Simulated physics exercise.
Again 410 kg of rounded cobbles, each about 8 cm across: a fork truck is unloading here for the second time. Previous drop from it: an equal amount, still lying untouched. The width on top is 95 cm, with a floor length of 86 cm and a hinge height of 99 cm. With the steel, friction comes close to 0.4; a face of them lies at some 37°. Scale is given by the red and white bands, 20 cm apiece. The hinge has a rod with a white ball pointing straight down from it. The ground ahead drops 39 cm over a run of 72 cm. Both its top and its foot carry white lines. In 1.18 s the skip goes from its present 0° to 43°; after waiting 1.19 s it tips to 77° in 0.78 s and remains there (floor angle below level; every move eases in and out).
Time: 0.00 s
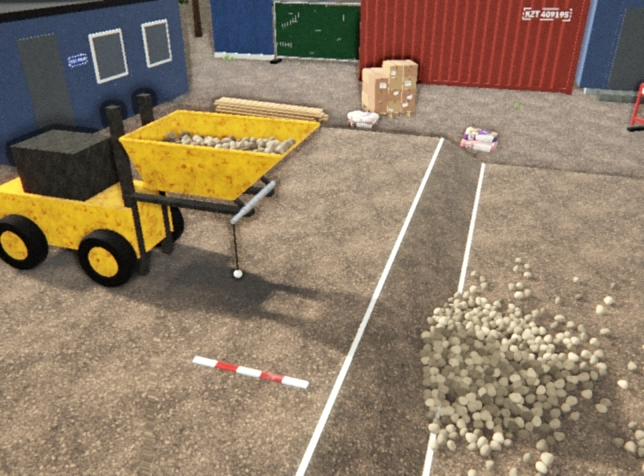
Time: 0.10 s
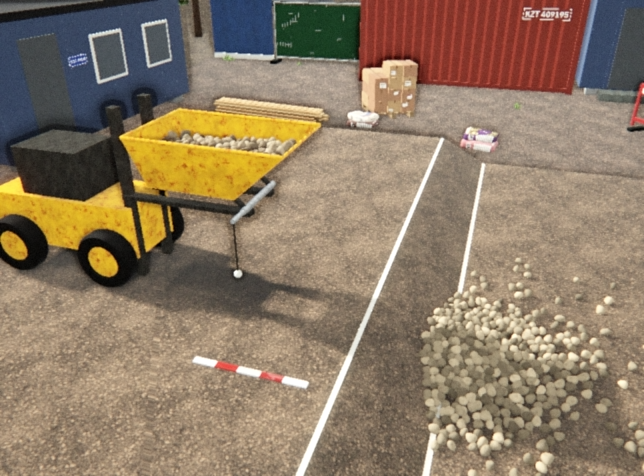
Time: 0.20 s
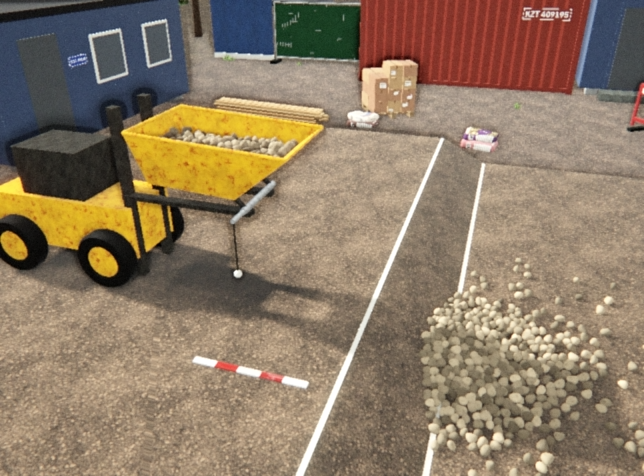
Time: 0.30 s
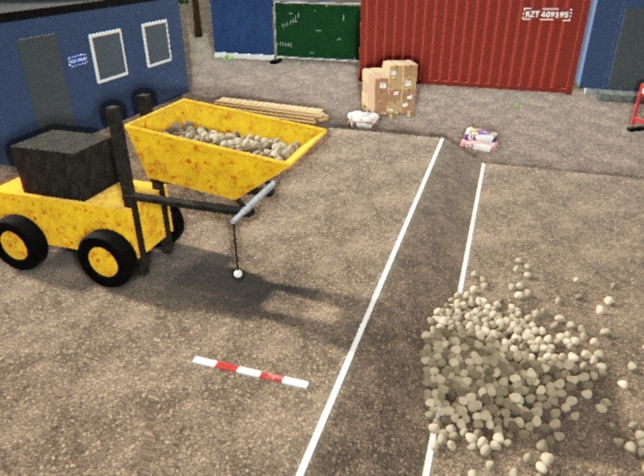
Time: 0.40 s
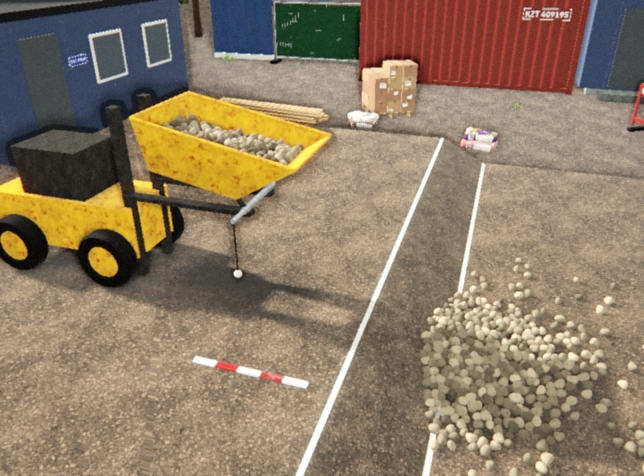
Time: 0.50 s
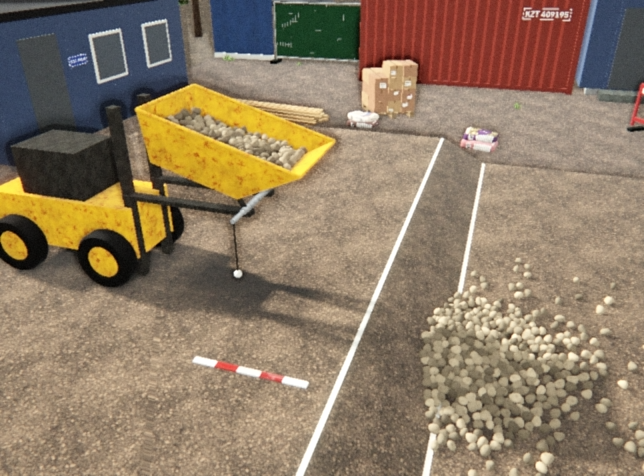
To begin with, a yellow forklift on the left holds a raised yellow skip of rounded stones almost level, with a heap of similar stones lying at the right. The skip then tilts gradually, its right-hand lip dipping below the back edge, while the heap stays still.
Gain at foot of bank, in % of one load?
Close to 34 parts in a hundred.
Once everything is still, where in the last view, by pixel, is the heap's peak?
Expect the peak around (355, 294).
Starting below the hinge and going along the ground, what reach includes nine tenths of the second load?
About 210 cm.
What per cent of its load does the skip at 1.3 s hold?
That works out to about 100 %.
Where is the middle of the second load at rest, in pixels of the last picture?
I'd say close to (426, 330).
After 0.9 s the floor is at 36°; in per cent of one load, 100 in the skip, 12 on the top or the slope, 87 at the foot of the bank; the foremost stones are past the picture's edge.
After 1.3 s the floor is at 43°; in per cent of one load, 100 in the skip, 12 on the top or the slope, 87 at the foot of the bank; the foremost stones are past the picture's edge.
After 3.6 s the floor is at 77°; in per cent of one load, 16 in the skip, 95 on the top or the slope, 88 at the foot of the bank; the foremost stones are past the picture's edge.
After 6.1 s the floor is at 77°; in per cent of one load, 0 in the skip, 78 on the top or the slope, 121 at the foot of the bank; the foremost stones are past the picture's edge. Net gain at the foot of the bank, 34.
